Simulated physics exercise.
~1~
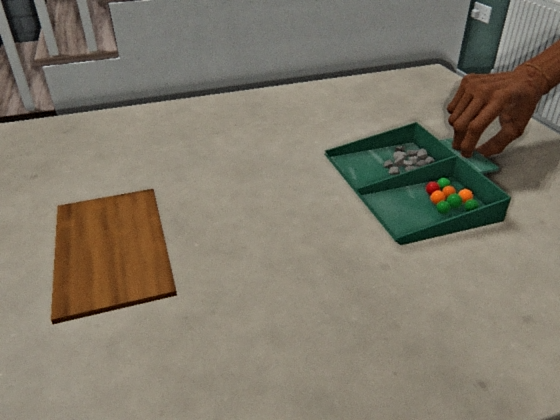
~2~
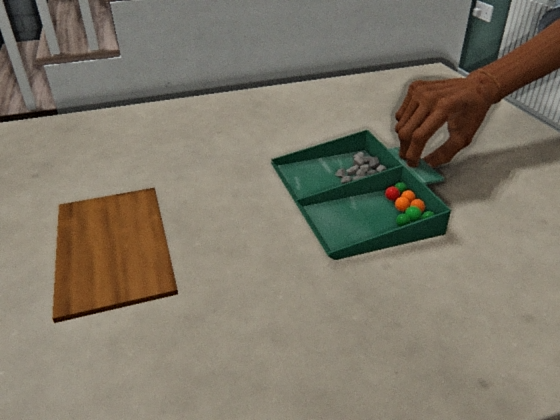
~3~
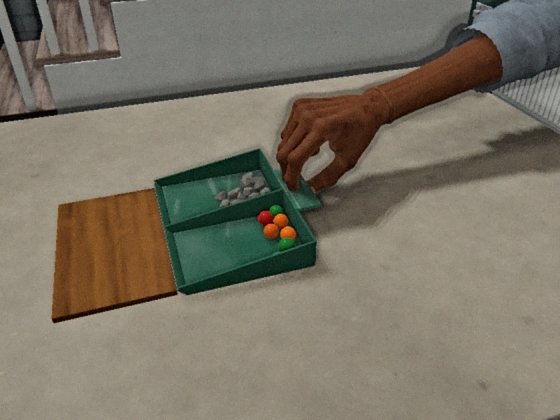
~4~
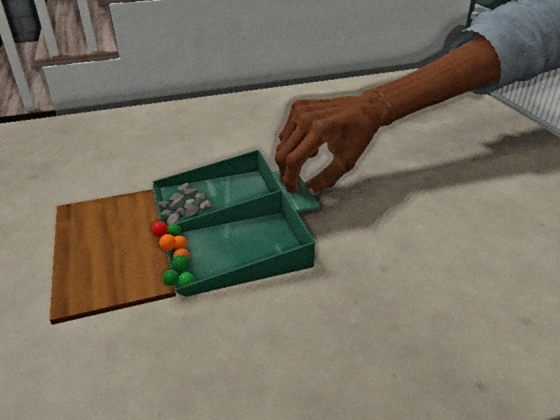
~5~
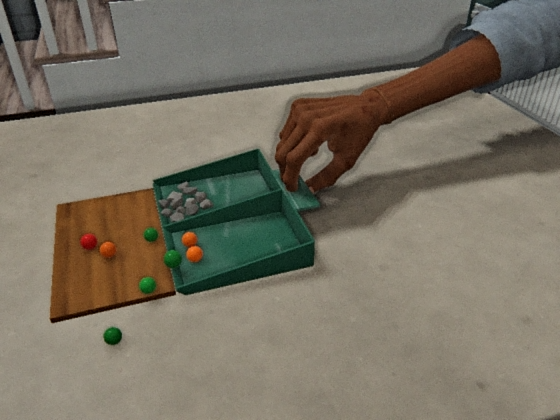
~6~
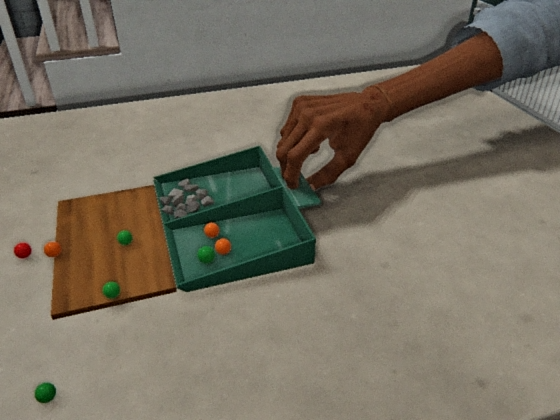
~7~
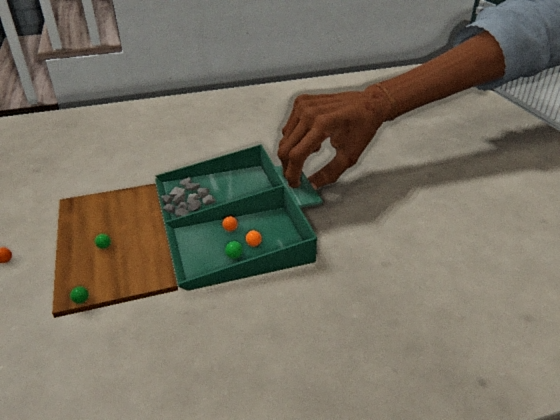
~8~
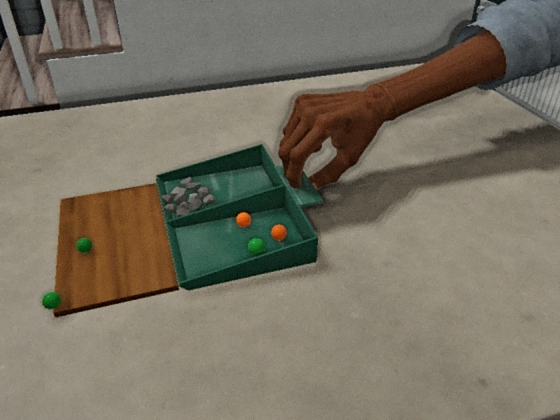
A green two-part tray was slid left by a hand until it stopped against a flat wooden board, and most of the red, orange and green balls rolled out over the board, while the grey pebbles bunched up inside the front rim.
